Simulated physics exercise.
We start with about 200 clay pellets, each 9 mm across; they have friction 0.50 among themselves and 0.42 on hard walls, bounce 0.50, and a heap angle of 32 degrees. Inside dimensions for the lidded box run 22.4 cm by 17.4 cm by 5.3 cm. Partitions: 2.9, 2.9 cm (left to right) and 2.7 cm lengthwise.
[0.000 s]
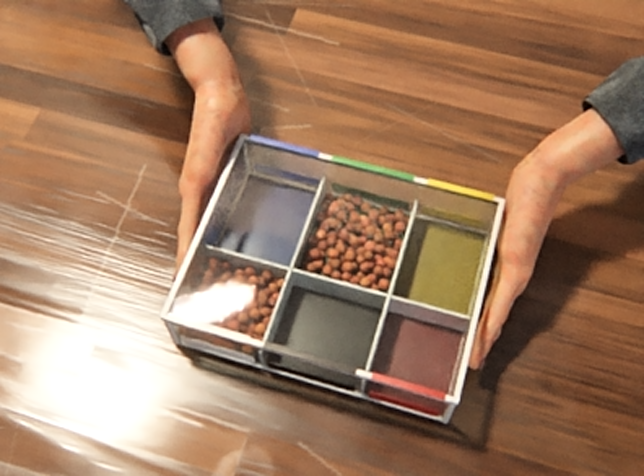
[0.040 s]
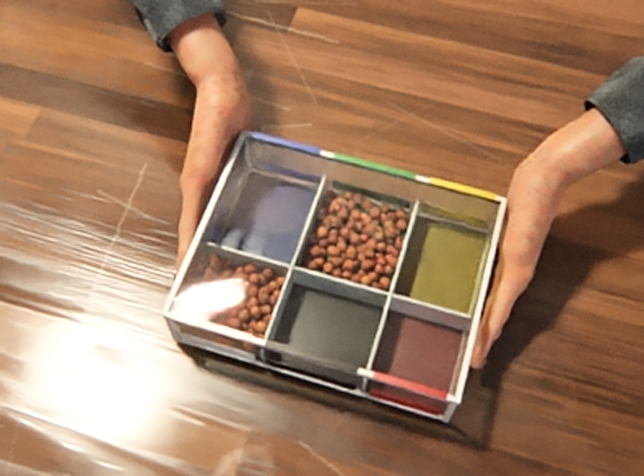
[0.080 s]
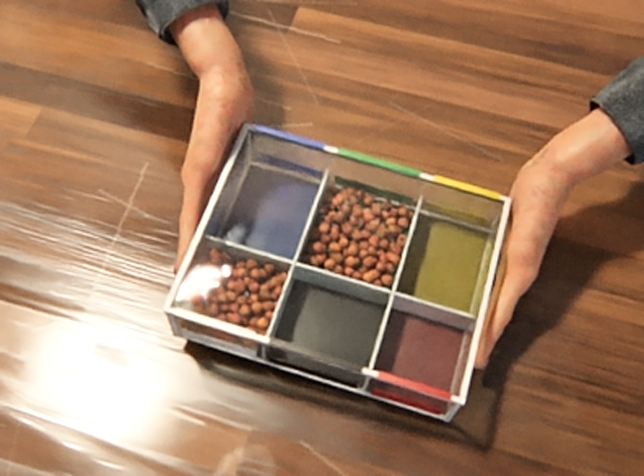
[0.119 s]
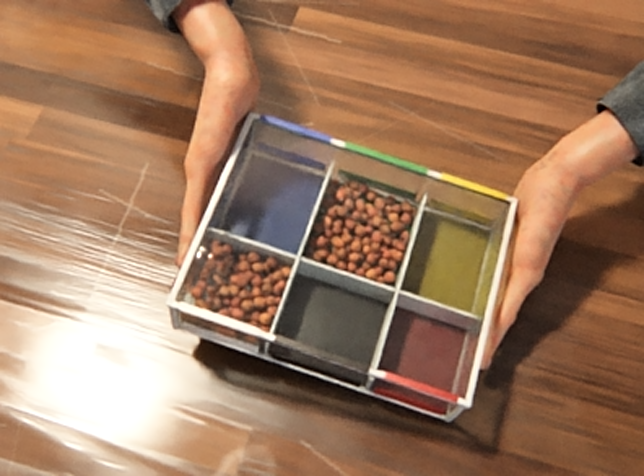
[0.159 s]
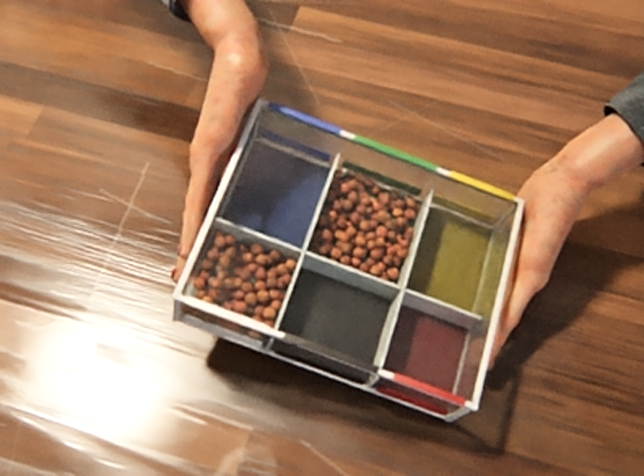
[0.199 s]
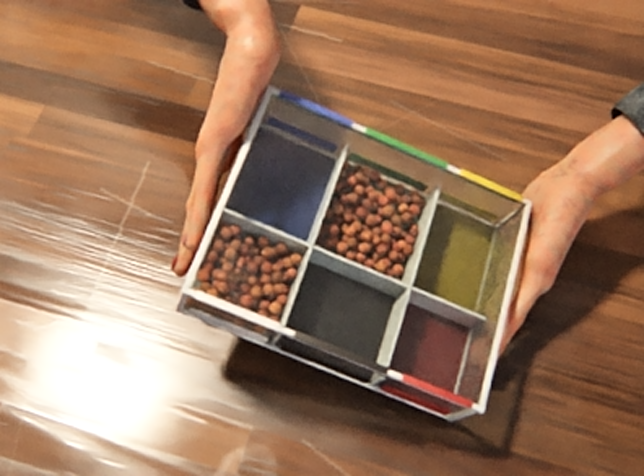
In the video, two hands hold a clear lidded box with six compartments, two filled with reddish-brown pellets, above a wooden surface, then gradually tilt it so its left side rises and its right front corner is lowest.
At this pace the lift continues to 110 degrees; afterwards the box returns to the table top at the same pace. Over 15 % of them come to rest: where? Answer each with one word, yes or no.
Red: Yes. Blue: No. Green: No. Yellow: Yes. White: No. Black: No.
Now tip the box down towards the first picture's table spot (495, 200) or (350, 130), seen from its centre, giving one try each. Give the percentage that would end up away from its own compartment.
Estimate: Some 70 % and some 50 % respectively.
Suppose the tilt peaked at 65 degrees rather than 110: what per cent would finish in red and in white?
Shares: Red 0, white 40, per cent.
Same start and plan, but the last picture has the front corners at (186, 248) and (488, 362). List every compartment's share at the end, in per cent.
By the end, red has 0%, blue has 0%, green has 45%, yellow has 50%, white has 0% and black has 0%.
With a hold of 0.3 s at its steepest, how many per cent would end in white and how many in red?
In that case white keeps 0% and red keeps 55%.
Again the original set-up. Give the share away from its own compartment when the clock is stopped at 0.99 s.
40 percent.
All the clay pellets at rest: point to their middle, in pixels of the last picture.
Estimated resting centre: Around (437, 339).
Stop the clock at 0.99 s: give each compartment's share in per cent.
Red 5 %, blue 0 %, green 35 %, yellow 15 %, white 25 %, black 15 %.
After 0.99 s, tilt 110 degrees; red 5 %, green 35 %, yellow 15 %, white 25 %, black 15 %.
After 1.52 s, tilt 48 degrees; red 55 %, yellow 40 %, white 5 %, black 5 %.
After 2.10 s, tilt 0 degrees; red 50 %, yellow 40 %, white 5 %, black 5 %.
At rest (2.7 s), red 50 %, blue 0 %, green 0 %, yellow 40 %, white 5 %, black 5 %.
